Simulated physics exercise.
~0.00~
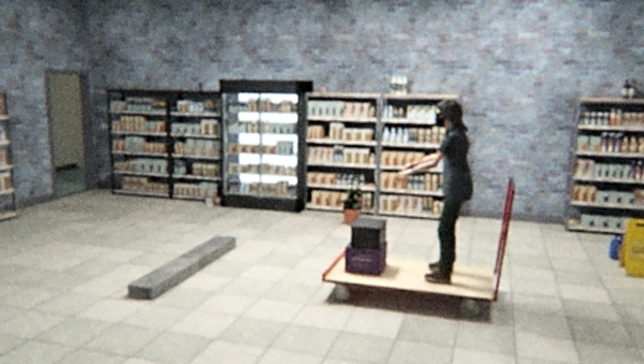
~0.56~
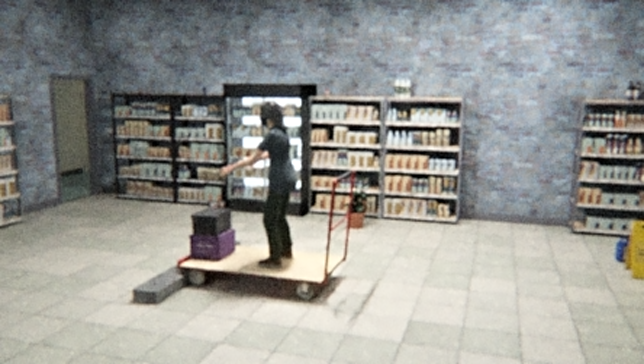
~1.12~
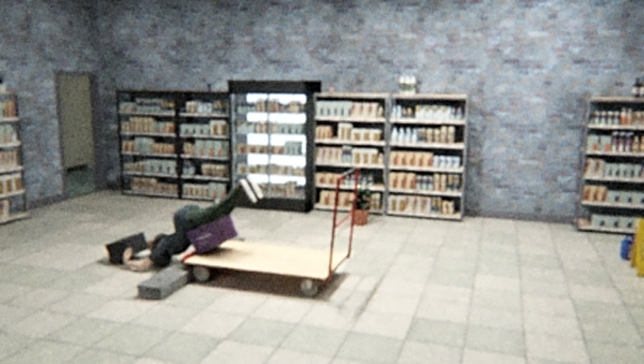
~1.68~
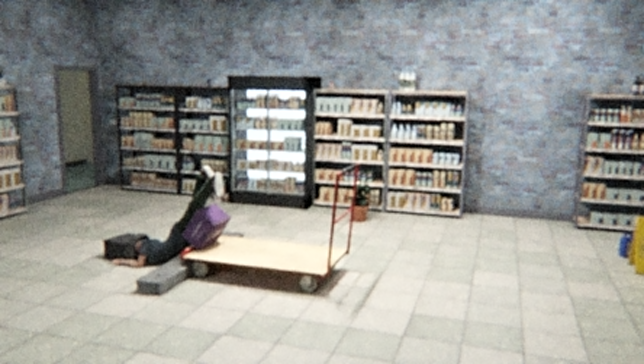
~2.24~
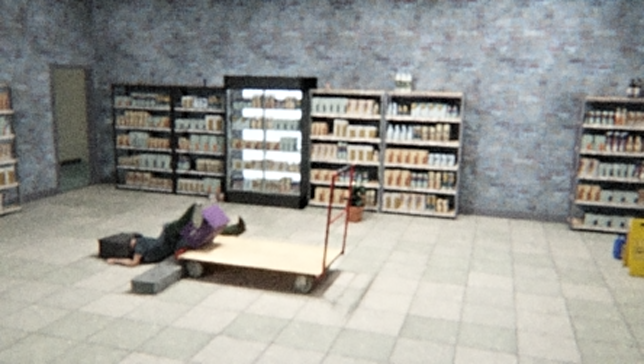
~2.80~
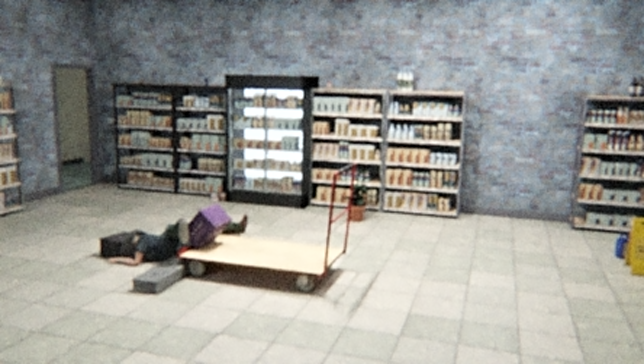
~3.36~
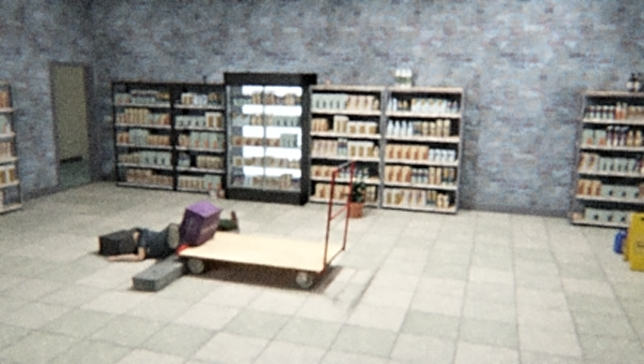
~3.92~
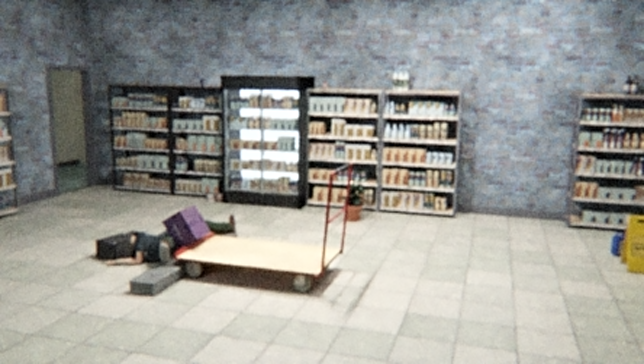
A worker in dark clothes stands on a flatbed trolley with a red handle at its right end, seen from across a shop with a tiled floor, stocked shelves and a lit cabinet along a brick wall. A black tote sits on a purple carton in front of the worker, and a low grey kerb lies to the left. The trolley rolls left and stops against the kerb. The worker pitches forward over the front edge, legs in the air, as the tote lands upside down beyond it. The legs drop, and the carton tips over beside the worker, who lies still.
